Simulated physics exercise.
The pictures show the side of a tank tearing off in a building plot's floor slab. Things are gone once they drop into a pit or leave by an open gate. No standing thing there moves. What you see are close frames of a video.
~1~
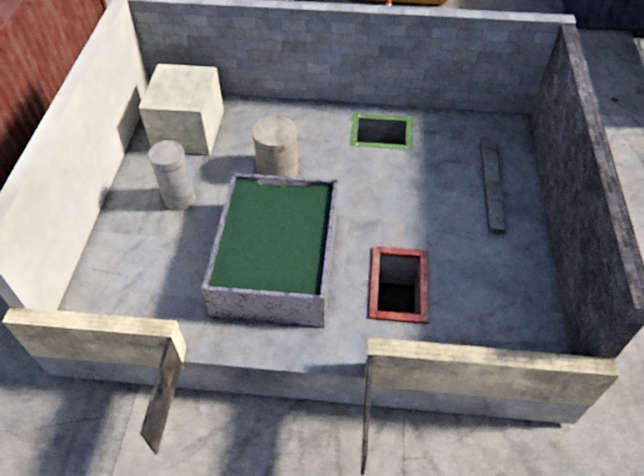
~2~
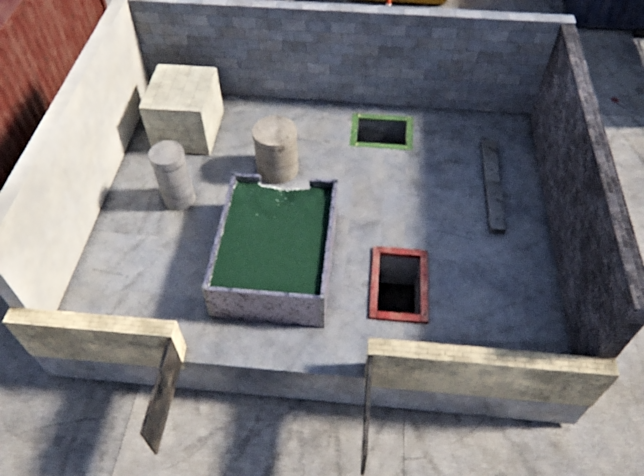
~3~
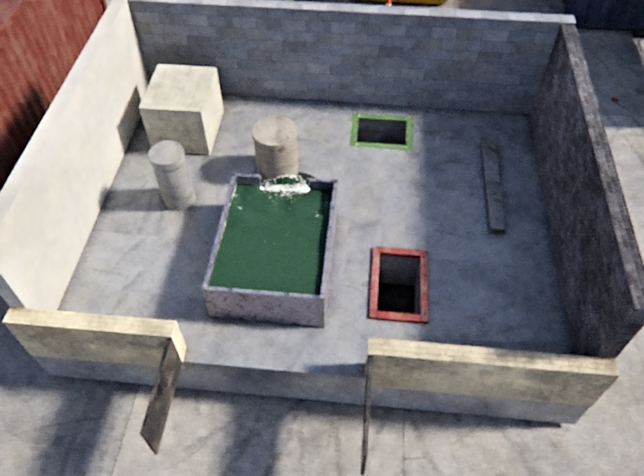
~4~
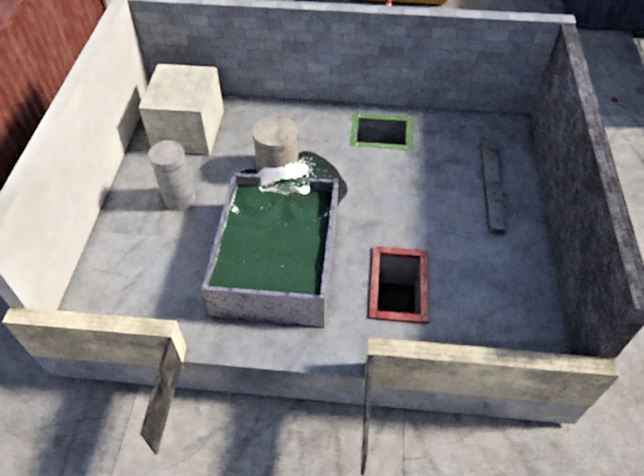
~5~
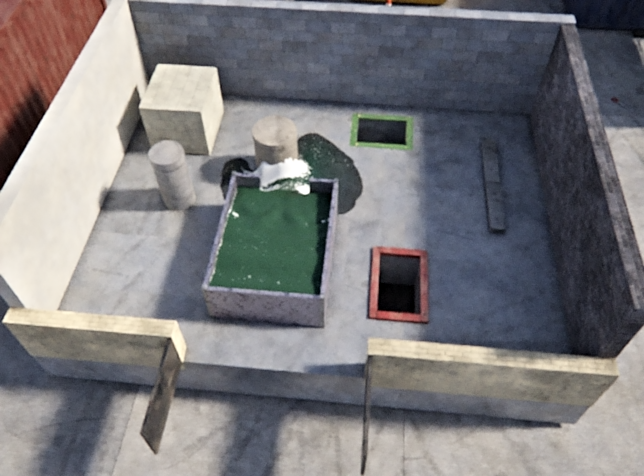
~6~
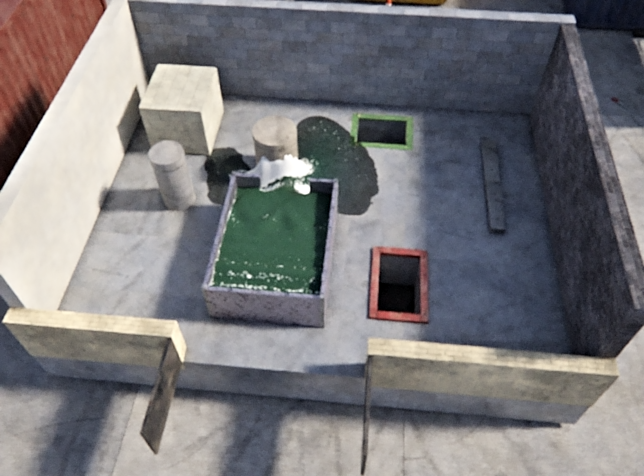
To begin with, a rectangular tank of green liquid stands whole and still in a walled concrete plot with two floor pits. Its far side tears open beside a round pillar, and white froth churns at the gap. Dark green liquid then pours out, spreading both ways around the pillar, farthest toward the green-rimmed pit.
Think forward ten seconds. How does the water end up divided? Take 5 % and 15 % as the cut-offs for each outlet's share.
Gate: Beneath five per cent, green pit: Past fifteen per cent, red pit: Beneath five per cent.
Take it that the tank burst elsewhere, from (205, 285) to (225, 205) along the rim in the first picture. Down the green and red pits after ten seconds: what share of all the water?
In percent: Green 12, red 0.
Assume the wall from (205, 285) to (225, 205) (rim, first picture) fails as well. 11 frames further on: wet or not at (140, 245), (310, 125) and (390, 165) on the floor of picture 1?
Note, points one to three: Reached and soaked / unreached / unreached.
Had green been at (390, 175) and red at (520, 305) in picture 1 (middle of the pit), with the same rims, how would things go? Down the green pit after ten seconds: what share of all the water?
Note: Green pit, 20 percent.
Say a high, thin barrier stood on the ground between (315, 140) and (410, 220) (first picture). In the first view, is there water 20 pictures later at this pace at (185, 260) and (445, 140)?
As listed: Covered, clear.
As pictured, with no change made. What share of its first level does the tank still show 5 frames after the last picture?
Around 72 in a hundred, give or take.
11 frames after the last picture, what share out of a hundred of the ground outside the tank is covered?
40 %, roughly.
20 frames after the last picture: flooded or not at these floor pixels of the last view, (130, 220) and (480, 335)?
In that order, the first is submerged and the second spared.
A moment on, water covers 20 % of the floor; the gate 0 %, the green pit 3 %, the red pit 0 %.
Next, water covers 40 % of the floor; the gate 0 %, the green pit 8 %, the red pit 0 %.
Then, water covers 55 % of the floor; the gate 0 %, the green pit 13 %, the red pit 0 %.
Later, water covers 75 % of the floor; the gate 0 %, the green pit 20 %, the red pit 0 %.
In the end, water covers 90 % of the floor; the gate 2 %, the green pit 28 %, the red pit 0 %.
